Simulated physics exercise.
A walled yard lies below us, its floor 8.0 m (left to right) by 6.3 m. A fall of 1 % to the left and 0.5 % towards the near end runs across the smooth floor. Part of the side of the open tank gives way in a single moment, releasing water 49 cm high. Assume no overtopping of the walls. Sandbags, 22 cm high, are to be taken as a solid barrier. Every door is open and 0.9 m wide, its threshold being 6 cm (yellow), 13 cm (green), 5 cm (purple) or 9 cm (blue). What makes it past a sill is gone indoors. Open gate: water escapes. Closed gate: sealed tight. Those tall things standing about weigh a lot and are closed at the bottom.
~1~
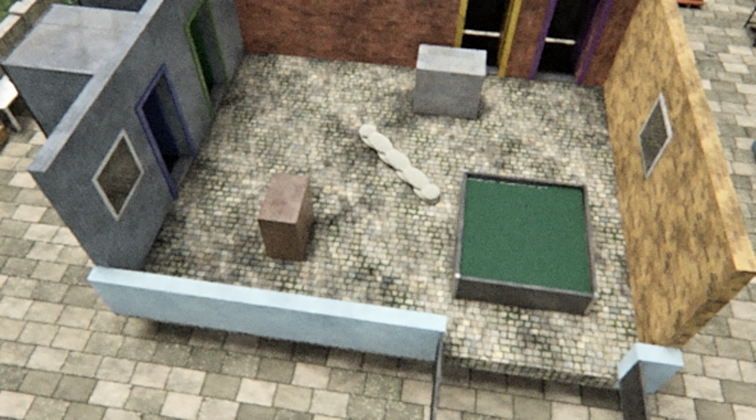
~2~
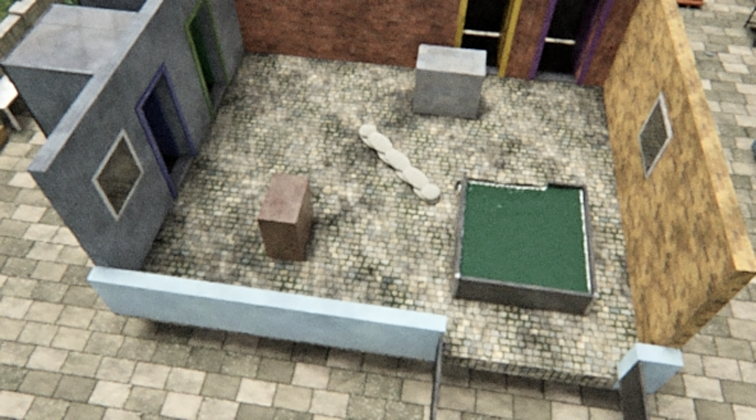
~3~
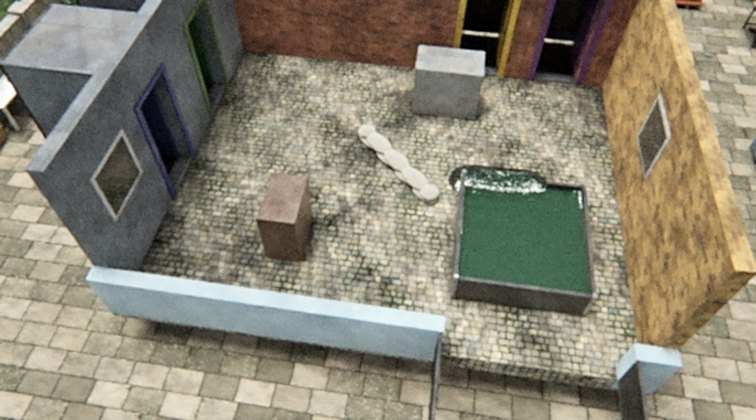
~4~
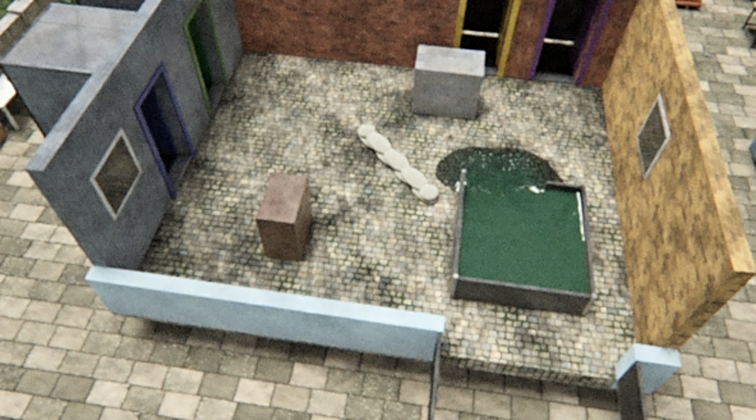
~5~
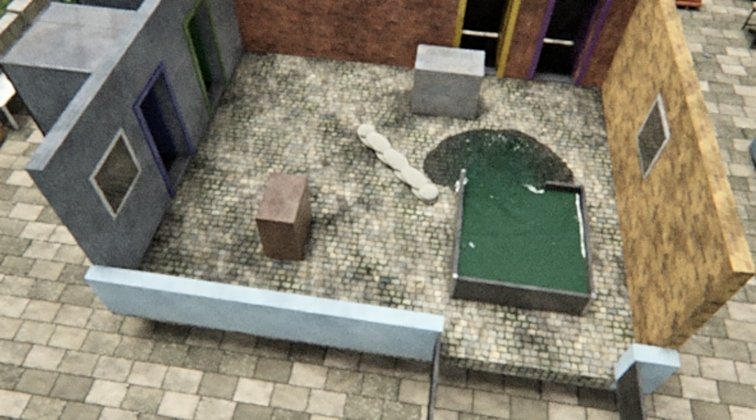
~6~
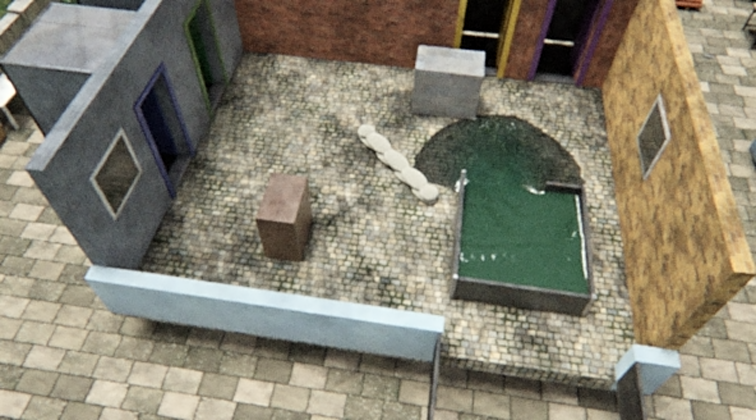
Green water pours from the far side of an open tank and spreads across the stone-paved yard.
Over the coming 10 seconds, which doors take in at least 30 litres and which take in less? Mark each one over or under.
Yellow door - over; green door - under; purple door - over; blue door - under.
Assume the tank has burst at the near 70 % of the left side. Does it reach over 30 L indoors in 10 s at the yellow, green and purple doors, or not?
Then yellow would come out on the low side, green on the low side and purple on the low side.
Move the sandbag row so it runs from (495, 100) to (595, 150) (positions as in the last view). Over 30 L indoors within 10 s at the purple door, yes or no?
Next, purple ends up on the low side.
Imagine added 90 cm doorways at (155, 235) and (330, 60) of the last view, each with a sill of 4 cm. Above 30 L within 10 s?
The first doorway stays inside and the second stays inside.
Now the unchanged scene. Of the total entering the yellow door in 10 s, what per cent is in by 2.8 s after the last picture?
By then it's near 65% of the total.
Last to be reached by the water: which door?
The blue door is last.
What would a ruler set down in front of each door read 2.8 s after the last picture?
In centimetres - yellow: 12, green: 2, purple: 15, blue: 0.
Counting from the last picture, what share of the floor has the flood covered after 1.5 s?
About 25 per cent.
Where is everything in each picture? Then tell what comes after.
The first picture shows the open tank at (524, 231) is whole and still, 49 cm deep.
In the second picture, water pours out on the open tank's far side and has run 0.8 m, to a hidden place; typically 8 cm deep outside, 49 cm at the open tank's back.
In the third picture, the front is at (458, 172), 1.0 m from the gap on the open tank's far side; 1.0 m2 of floor is under water; 49 cm left at the back of the open tank.
In the fourth picture, the front is at (529, 155), 1.3 m from the gap on the open tank's far side; 2.0 m2 of floor is under water; 49 cm left at the back of the open tank.
In the fifth picture, water pours out on the open tank's far side and has run 1.8 m, to (516, 134); typically 5 cm deep outside, 49 cm at the open tank's back.
In the sixth picture, the front is at (516, 120), 2.2 m from the gap on the open tank's far side; 4.1 m2 of floor is under water; 49 cm left at the back of the open tank.
Then, 0.7 s after the last picture water covers 20 % of the floor and is deepest (26 cm) near (463, 120); yellow door 7 cm at the sill, 3 L in, green door not reached, purple door not reached, blue door not reached.
Then, 1.5 s after the last picture water covers 25 % of the floor and is deepest (27 cm) near (463, 120); yellow door 13 cm at the sill, 41 L in, green door not reached, purple door 15 cm at the sill, 16 L in, blue door not reached.
Then, 2.8 s after the last picture water covers 45 % of the floor and is deepest (22 cm) near (601, 89); yellow door 12 cm at the sill, 91 L in, green door 2 cm at the sill, 0 L in, purple door 15 cm at the sill, 73 L in, blue door not reached.
Then, 5.3 s after the last picture water covers 55 % of the floor and is deepest (13 cm) near (239, 62); yellow door 9 cm at the sill, 122 L in, green door 8 cm at the sill, 0 L in, purple door 8 cm at the sill, 133 L in, blue door 3 cm at the sill, 0 L in.
Then, 9.3 s after the last picture water covers 75 % of the floor and is deepest (10 cm) near (132, 284); yellow door 5 cm at the sill, 135 L in, green door 9 cm at the sill, 0 L in, purple door 5 cm at the sill, 144 L in, blue door 5 cm at the sill, 0 L in.
